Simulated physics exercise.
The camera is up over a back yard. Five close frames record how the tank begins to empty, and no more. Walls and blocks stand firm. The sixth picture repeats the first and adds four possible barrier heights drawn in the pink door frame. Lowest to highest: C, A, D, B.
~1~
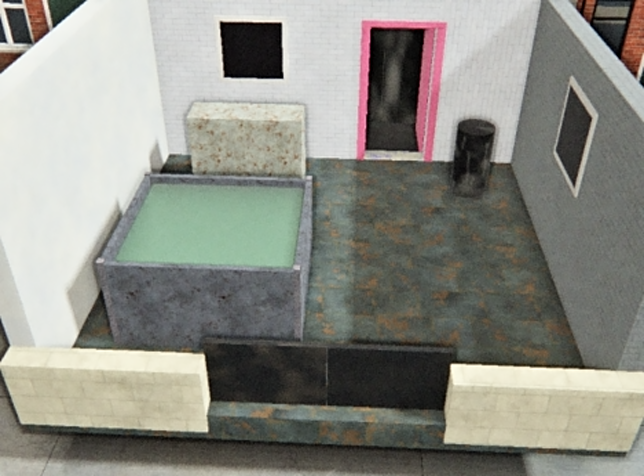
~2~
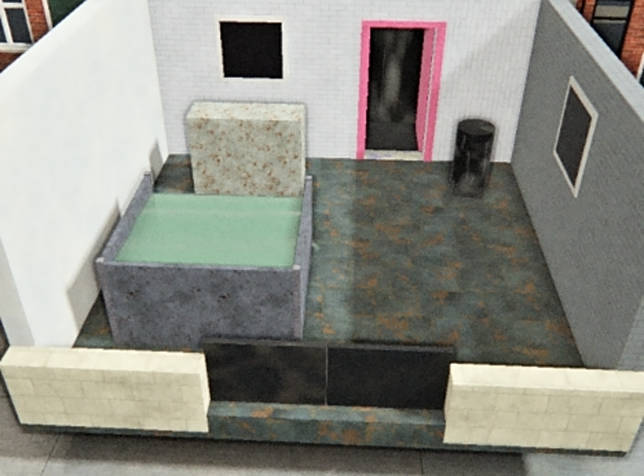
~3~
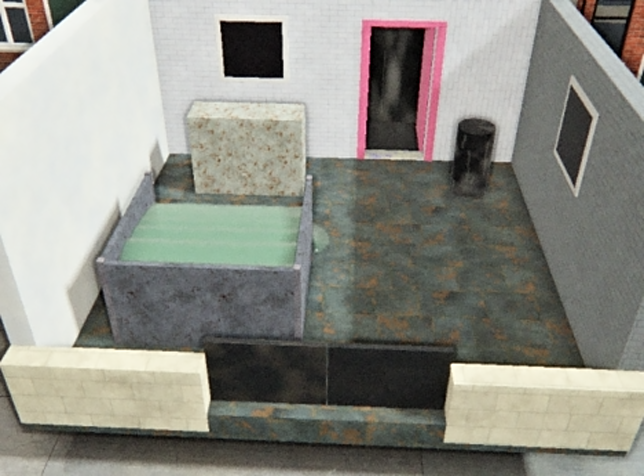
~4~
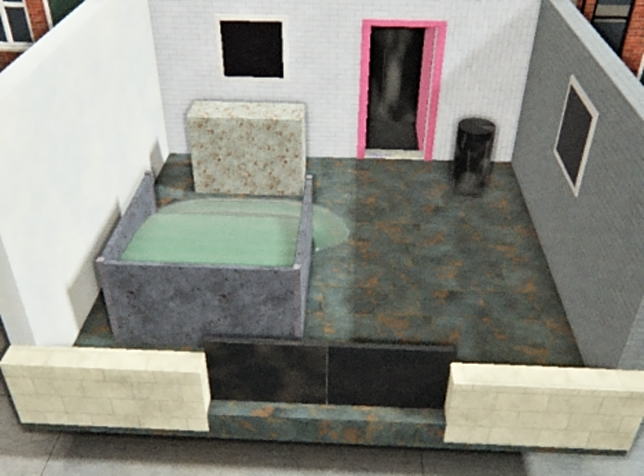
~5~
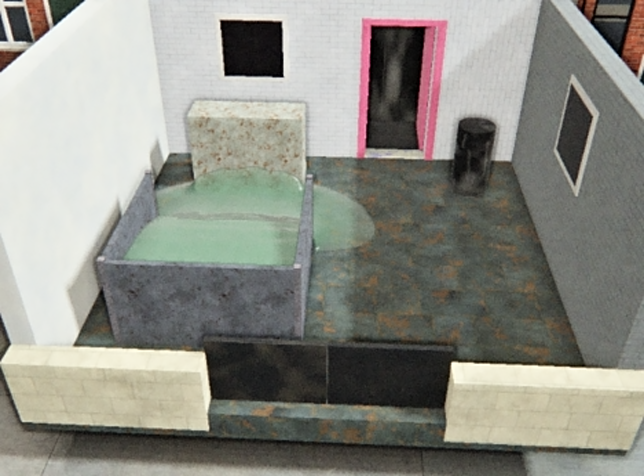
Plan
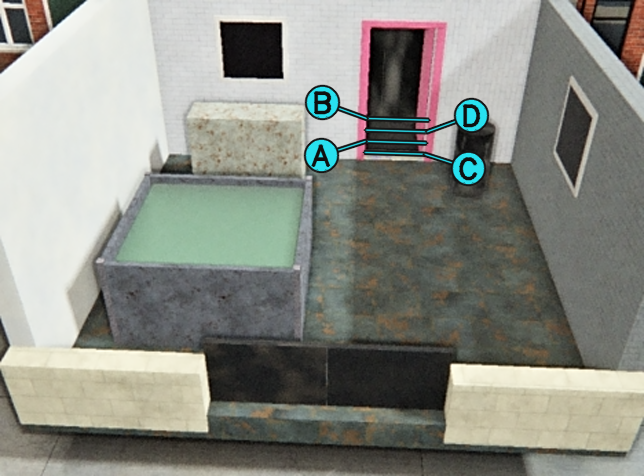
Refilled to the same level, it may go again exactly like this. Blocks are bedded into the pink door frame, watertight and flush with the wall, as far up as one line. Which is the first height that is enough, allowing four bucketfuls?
Take A.
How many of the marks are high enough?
Three.
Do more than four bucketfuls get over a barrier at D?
No, that is safe.
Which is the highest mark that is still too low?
C.
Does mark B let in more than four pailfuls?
No, that is safe.
In cyan, A at (395, 142); B at (397, 119); C at (394, 153); D at (396, 130); from the bottom up C, A, D, B.
If A is chosen, nothing gets over.
If B is chosen, nothing gets over.
If C is chosen, about 11 bucketfuls get in.
If D is chosen, nothing gets over.
